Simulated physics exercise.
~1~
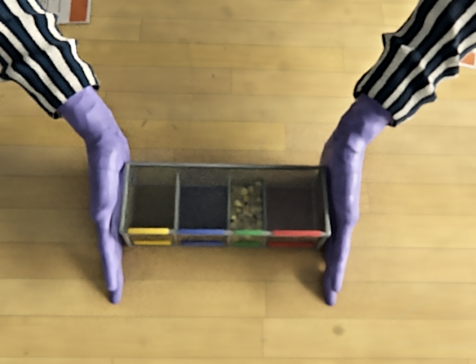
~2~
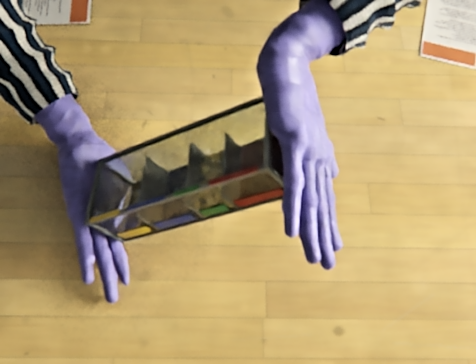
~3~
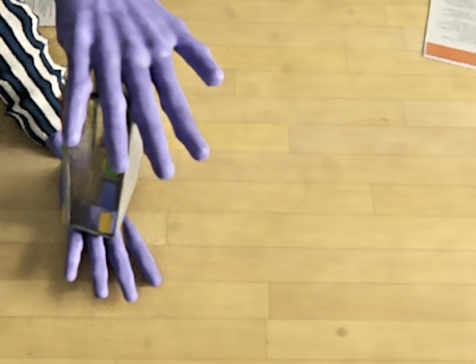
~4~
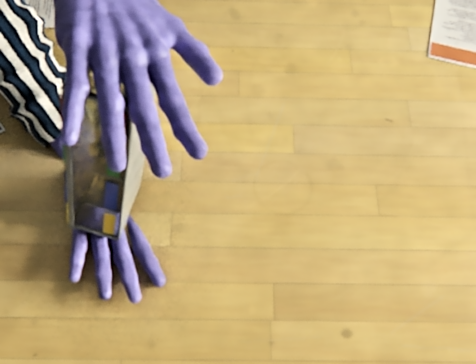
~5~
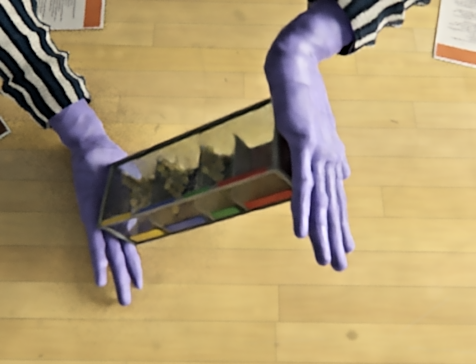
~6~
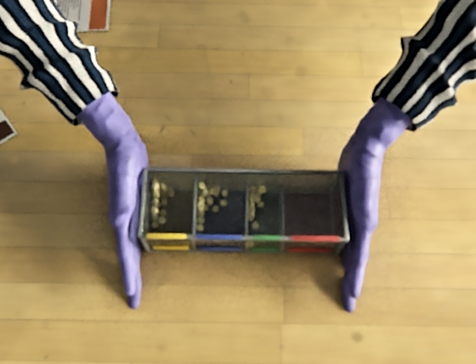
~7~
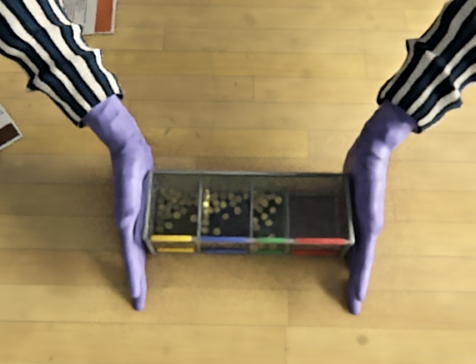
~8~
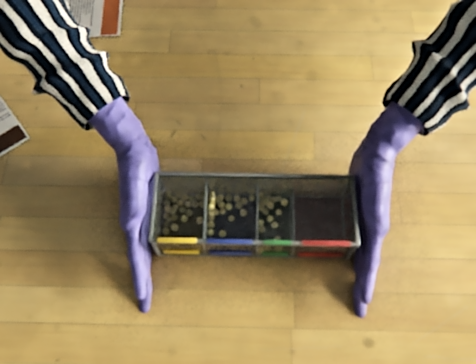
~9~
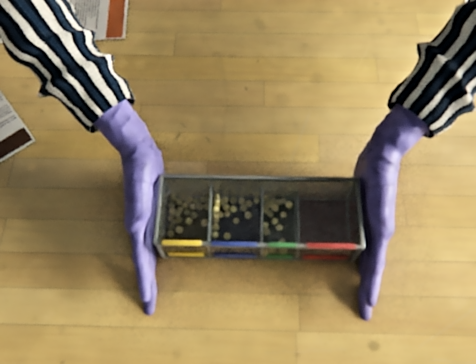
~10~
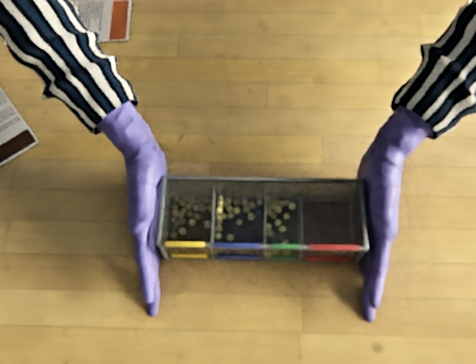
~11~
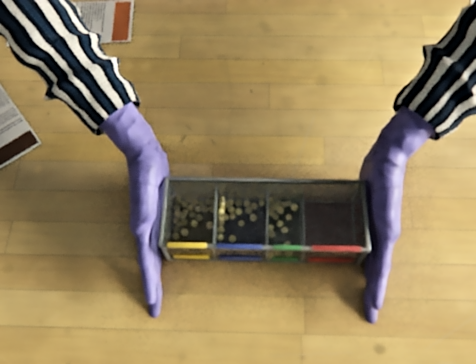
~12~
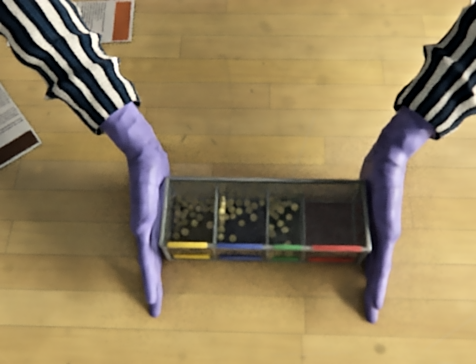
On a wooden floor, two purple hands in striped sleeves tipped a clear-lidded box of small beans steeply up onto its left end, then laid it flat again, leaving beans spread across the yellow, blue and green compartments and none in the red.
